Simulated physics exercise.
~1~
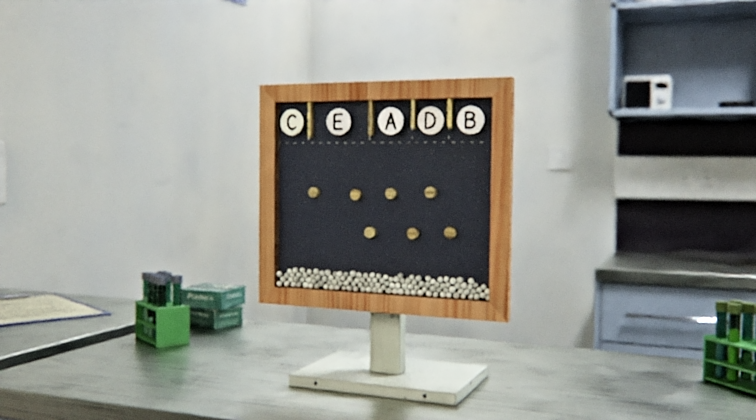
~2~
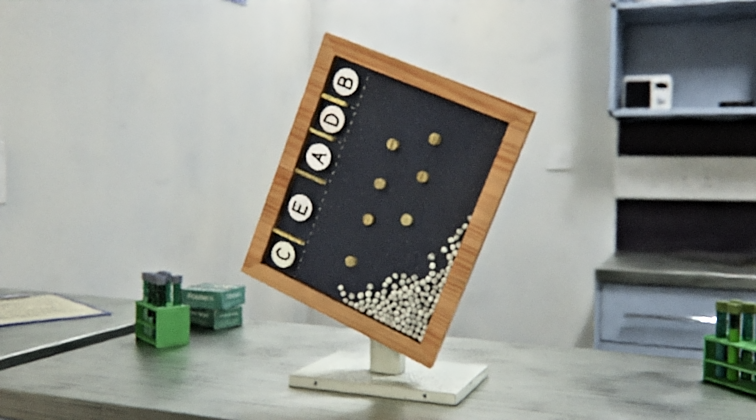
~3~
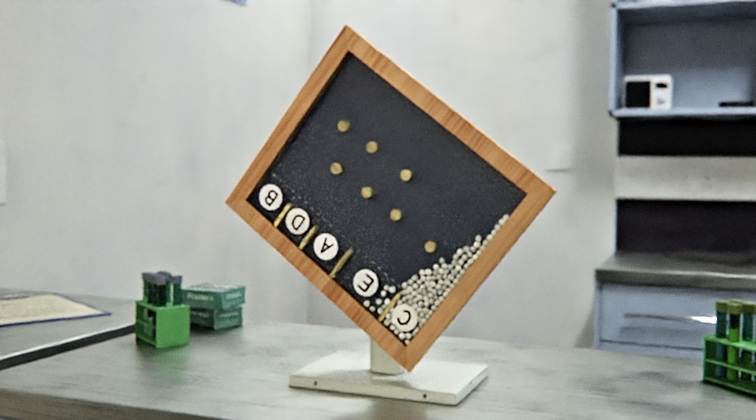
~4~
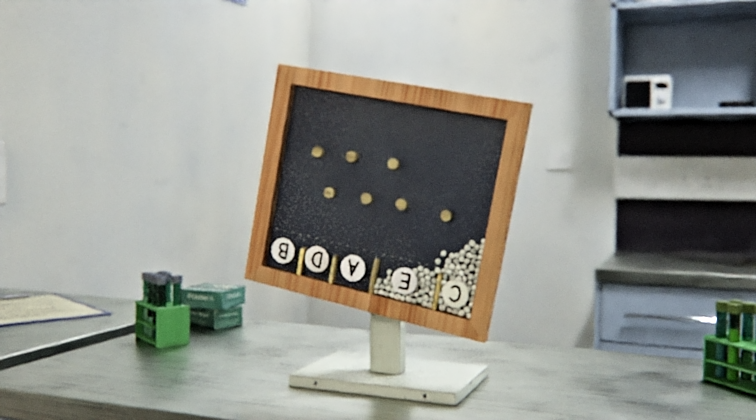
In the video, a wood-framed dark box on a white stand holds small white balls beneath a row of five lettered pockets. It rotates anticlockwise until nearly upside down, and the balls slide into a heap at the lower right, over pockets C and E.
